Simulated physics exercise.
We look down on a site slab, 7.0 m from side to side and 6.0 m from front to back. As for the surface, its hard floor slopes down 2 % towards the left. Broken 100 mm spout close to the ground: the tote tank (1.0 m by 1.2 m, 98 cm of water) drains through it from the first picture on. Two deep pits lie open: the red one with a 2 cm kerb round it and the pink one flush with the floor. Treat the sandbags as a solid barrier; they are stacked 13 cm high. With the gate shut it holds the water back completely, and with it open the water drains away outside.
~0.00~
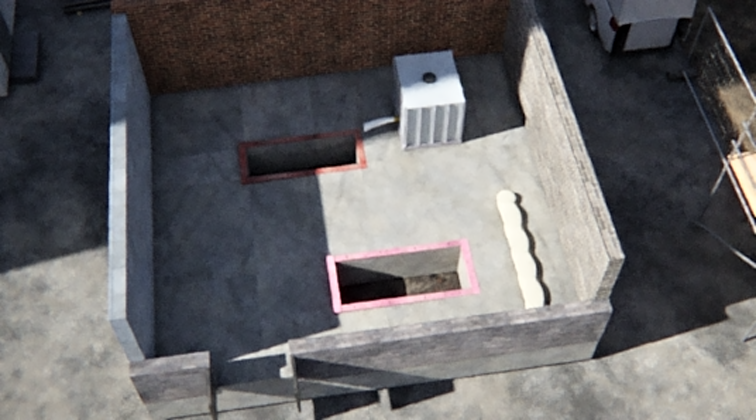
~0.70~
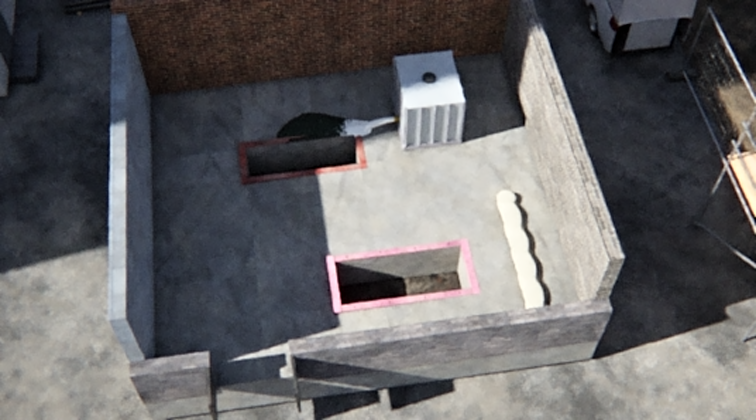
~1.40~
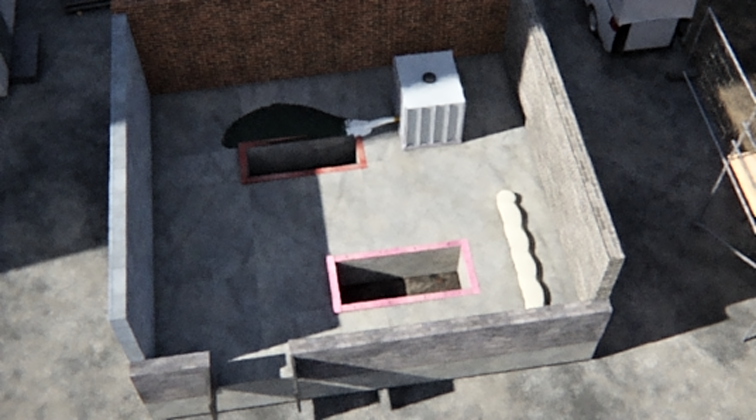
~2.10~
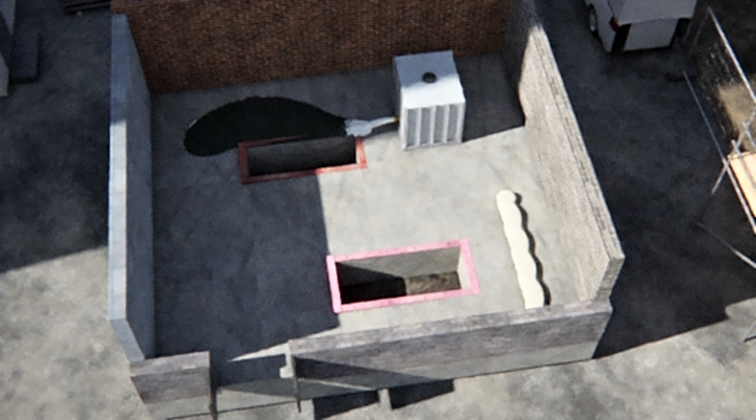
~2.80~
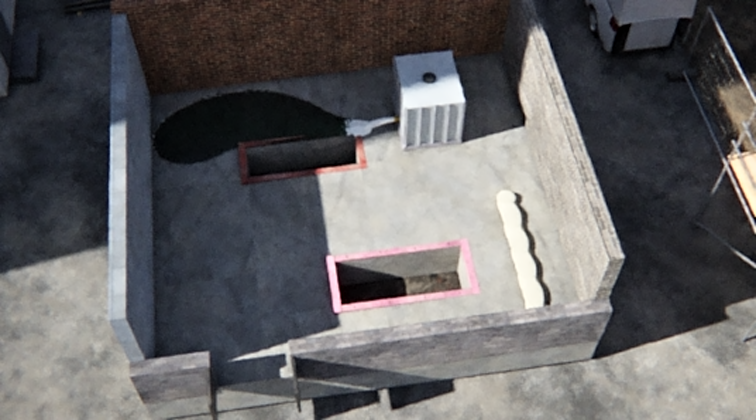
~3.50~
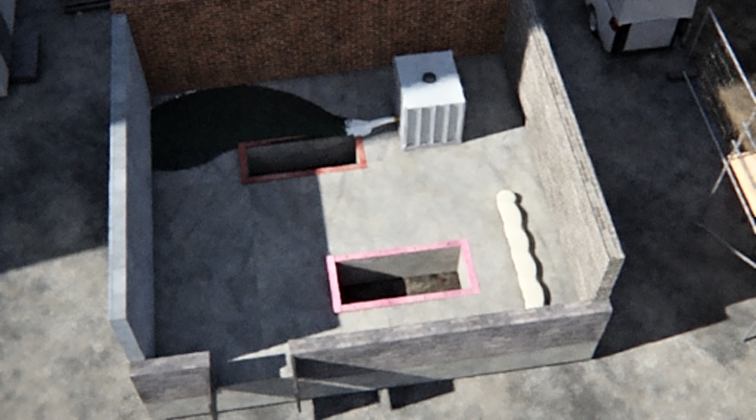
Dark water spurted from the low spout of a white tank and spread leftward across the walled concrete floor, passing behind the red-edged pit and widening until it reached the left wall.
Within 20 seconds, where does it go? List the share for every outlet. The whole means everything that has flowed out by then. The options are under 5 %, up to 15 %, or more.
Gate, less than 5 %; red pit, more than 15 %; pink pit, not even 5 %.
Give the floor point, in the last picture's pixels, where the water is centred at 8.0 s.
Near (203, 135).
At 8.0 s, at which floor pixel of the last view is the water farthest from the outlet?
Near pixel (154, 265).
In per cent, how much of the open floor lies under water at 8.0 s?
Roughly 15 per cent of the floor is wet.
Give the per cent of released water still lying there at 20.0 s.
I'd put it at around 62 per cent.
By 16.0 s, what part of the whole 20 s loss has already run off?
It comes to around 80 percent.
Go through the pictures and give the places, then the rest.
In the first frame, the jet has just started at (384, 121); the ground is still dry.
The second frame shows from the spout at (384, 121) the water has spread over 0.8 m2; its tip is at (281, 133), and it is 1.6 cm deep on average.
The third frame shows from the spout at (384, 121) the water has spread over 1.7 m2; its tip is at (226, 136), and it is 1.3 cm deep on average.
The fourth frame shows from the spout at (384, 121) the water has spread over 2.8 m2; its tip is at (187, 136), and it is 1.2 cm deep on average.
The fifth frame shows the jet leaves at (384, 121); the sheet reaches (155, 137), 4.6 m away, and wets 3.9 m2.
The sixth frame shows from the spout at (384, 121) the water has spread over 4.6 m2; its tip is at (151, 111), and it is 1.1 cm deep on average.
After 5.0 s water covers 15 % of the floor and is deepest (6 cm) near (151, 99); gone so far, the gate 0 %, the red pit 10 %, the pink pit 0 %.
After 8.0 s water covers 15 % of the floor and is deepest (5 cm) near (365, 130); gone so far, the gate 0 %, the red pit 16 %, the pink pit 0 %.
After 12.0 s water covers 25 % of the floor and is deepest (6 cm) near (152, 135); gone so far, the gate 0 %, the red pit 23 %, the pink pit 0 %.
After 16.0 s water covers 30 % of the floor and is deepest (5 cm) near (152, 143); gone so far, the gate 0 %, the red pit 31 %, the pink pit 0 %.
After 20.0 s water covers 35 % of the floor and is deepest (5 cm) near (151, 106); gone so far, the gate 1 %, the red pit 38 %, the pink pit 0 %.
